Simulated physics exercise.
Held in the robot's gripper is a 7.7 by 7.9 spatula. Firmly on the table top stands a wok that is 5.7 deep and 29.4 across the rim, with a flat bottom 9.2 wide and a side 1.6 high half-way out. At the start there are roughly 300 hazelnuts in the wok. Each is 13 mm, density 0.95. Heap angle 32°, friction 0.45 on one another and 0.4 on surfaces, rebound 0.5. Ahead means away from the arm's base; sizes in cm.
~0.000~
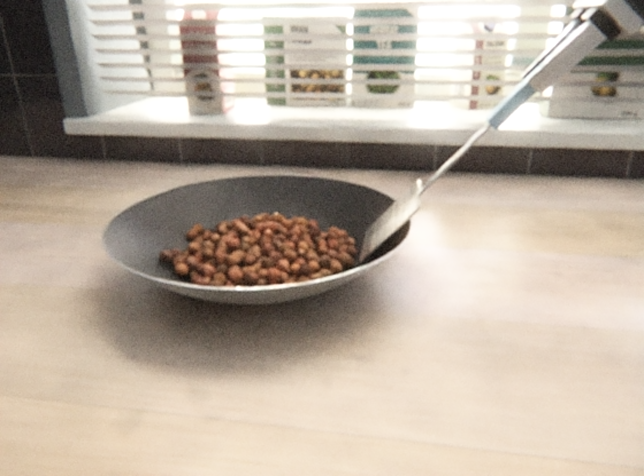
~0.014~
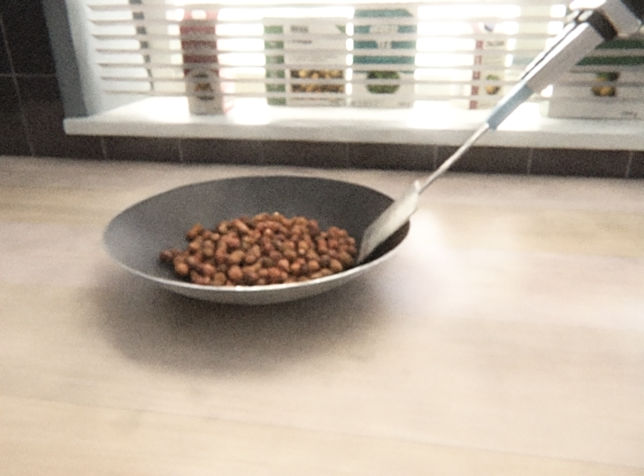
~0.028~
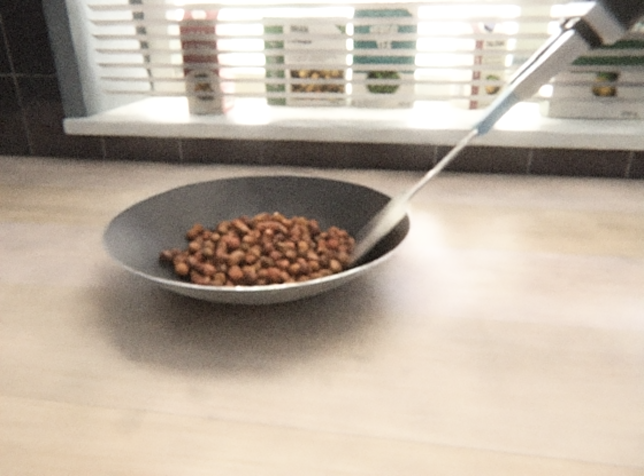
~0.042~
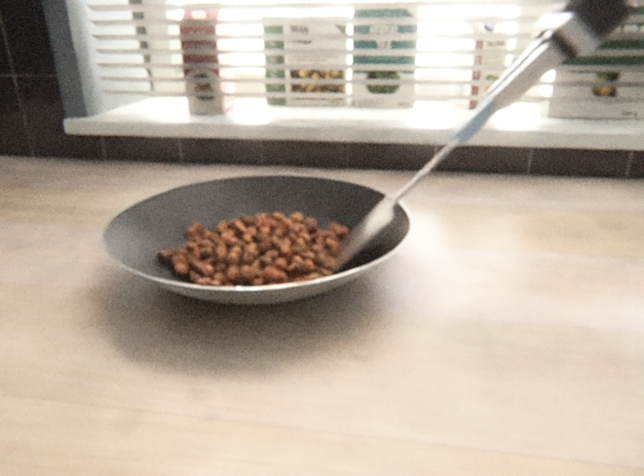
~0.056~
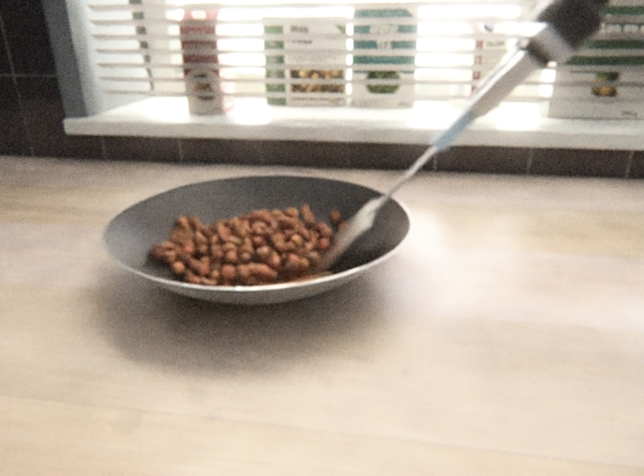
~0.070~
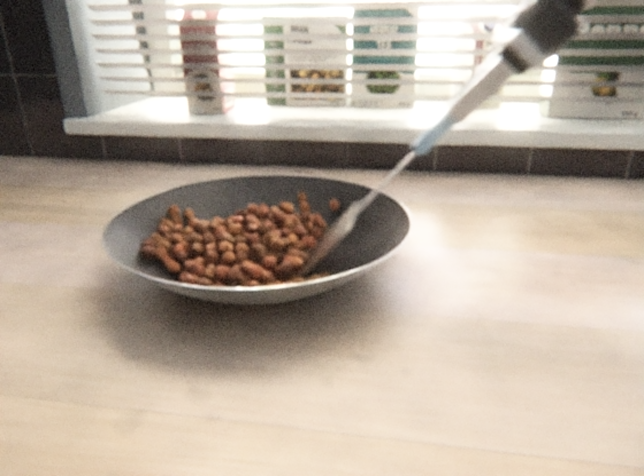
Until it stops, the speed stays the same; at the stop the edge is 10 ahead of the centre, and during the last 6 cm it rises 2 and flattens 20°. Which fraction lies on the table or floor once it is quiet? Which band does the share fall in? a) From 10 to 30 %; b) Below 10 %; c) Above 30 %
c.
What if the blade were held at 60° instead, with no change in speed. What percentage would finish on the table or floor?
I'd put it at about 45 per cent.
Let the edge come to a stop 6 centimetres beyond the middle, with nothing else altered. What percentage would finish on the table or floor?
Roughly 20 %.
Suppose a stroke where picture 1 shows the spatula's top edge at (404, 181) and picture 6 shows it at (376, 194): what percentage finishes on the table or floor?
It works out to about 15 %, more or less.
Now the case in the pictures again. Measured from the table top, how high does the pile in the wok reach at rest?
Close to 4.0 centimetres high.
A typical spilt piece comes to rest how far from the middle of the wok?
36 cm or so.
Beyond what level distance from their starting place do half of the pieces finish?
I'd put it at close to 11 centimetres.
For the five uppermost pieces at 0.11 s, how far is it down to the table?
Estimated height above table: Approx. 6 cm.
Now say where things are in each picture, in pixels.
In the first frame, the spatula top edge at (420, 192), sloping 49°; upper third of the load around (262, 246), from x 165 to 350, top at y 220; 303 in the wok.
In the second frame, the spatula top edge at (418, 193), sloping 49°; upper third of the load around (262, 246), from x 165 to 350, top at y 220.
In the third frame, the spatula top edge at (408, 198), sloping 49°; upper third of the load around (262, 246), from x 165 to 350, top at y 220.
In the fourth frame, the spatula top edge at (390, 206), sloping 49°; upper third of the load around (262, 244), from x 165 to 340, top at y 220.
In the fifth frame, the spatula top edge at (372, 211), sloping 49°; upper third of the load around (257, 240), from x 155 to 345, top at y 210.
In the sixth frame, the spatula top edge at (354, 214), sloping 49°; upper third of the load around (251, 233), from x 150 to 345, top at y 195; 303 in the wok.
After 0.11 s, sloping 49°, highest piece 7 above the table; 303 in the wok.
After 0.15 s, sloping 44°, highest piece 8 above the table; 297 in the wok, 6 on the blade or in flight.
After 0.37 s, sloping 29°, highest piece 13 above the table; 167 in the wok, 77 on the table or floor, 59 on the blade or in flight.
After 1.42 s, sloping 29°, highest piece 4 above the table; 166 in the wok, 137 on the table or floor.
In the end, 166 in the wok, 137 on the table or floor. That is 45 % on the table or floor.
